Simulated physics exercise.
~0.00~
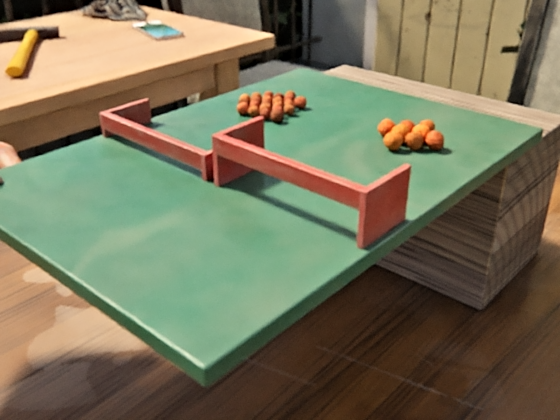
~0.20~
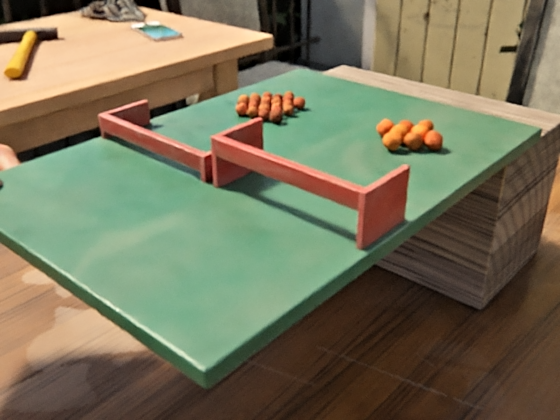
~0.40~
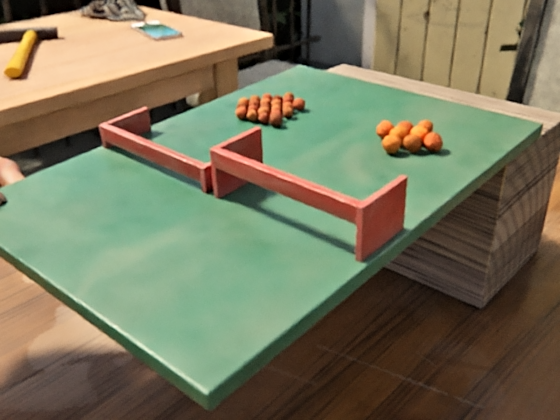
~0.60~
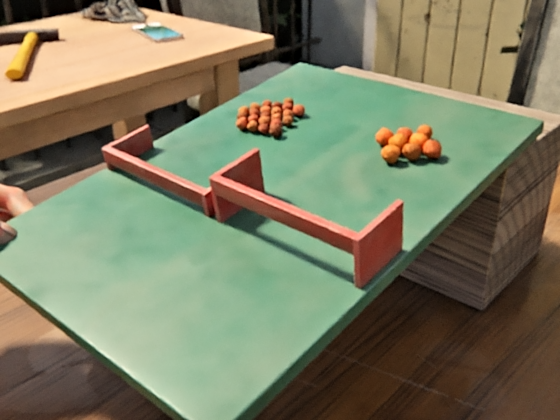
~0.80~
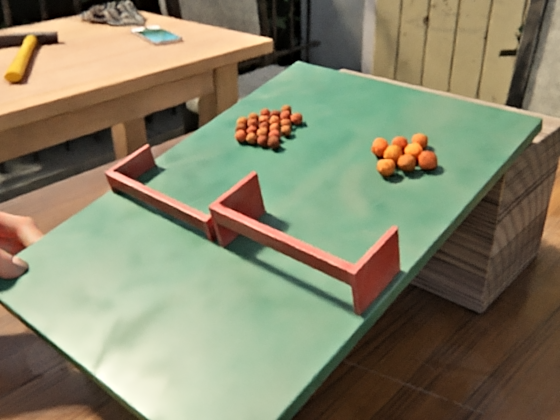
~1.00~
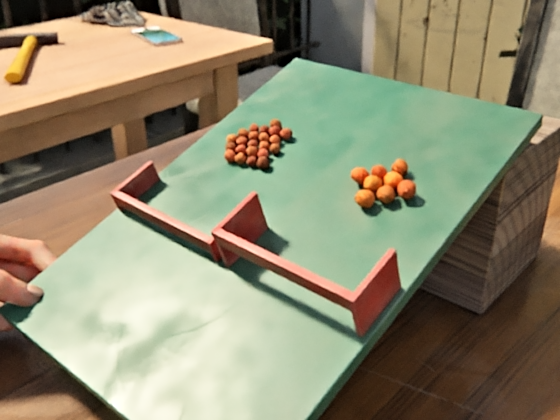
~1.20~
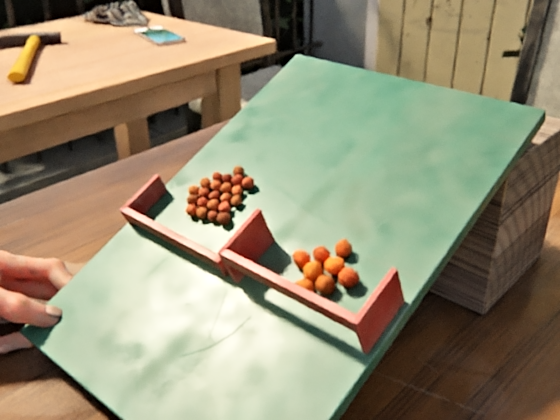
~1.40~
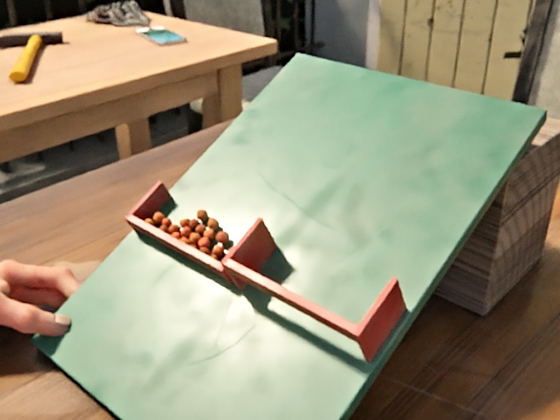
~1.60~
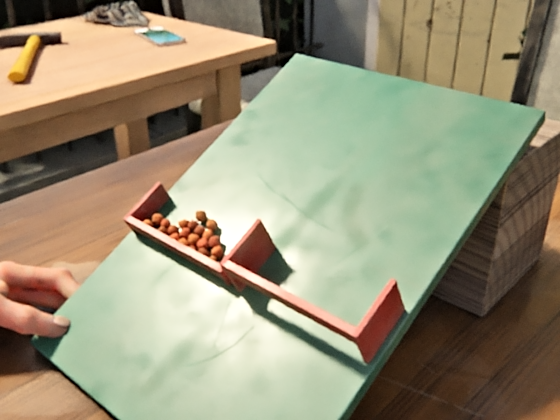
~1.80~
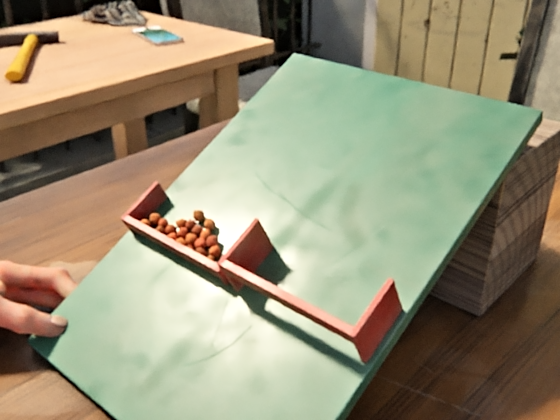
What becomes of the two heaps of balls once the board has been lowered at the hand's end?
The orange heap in front gets through the gap under its red bar and is gone from view, while the brown heap at the back cannot fit through and stays piled behind its bar.
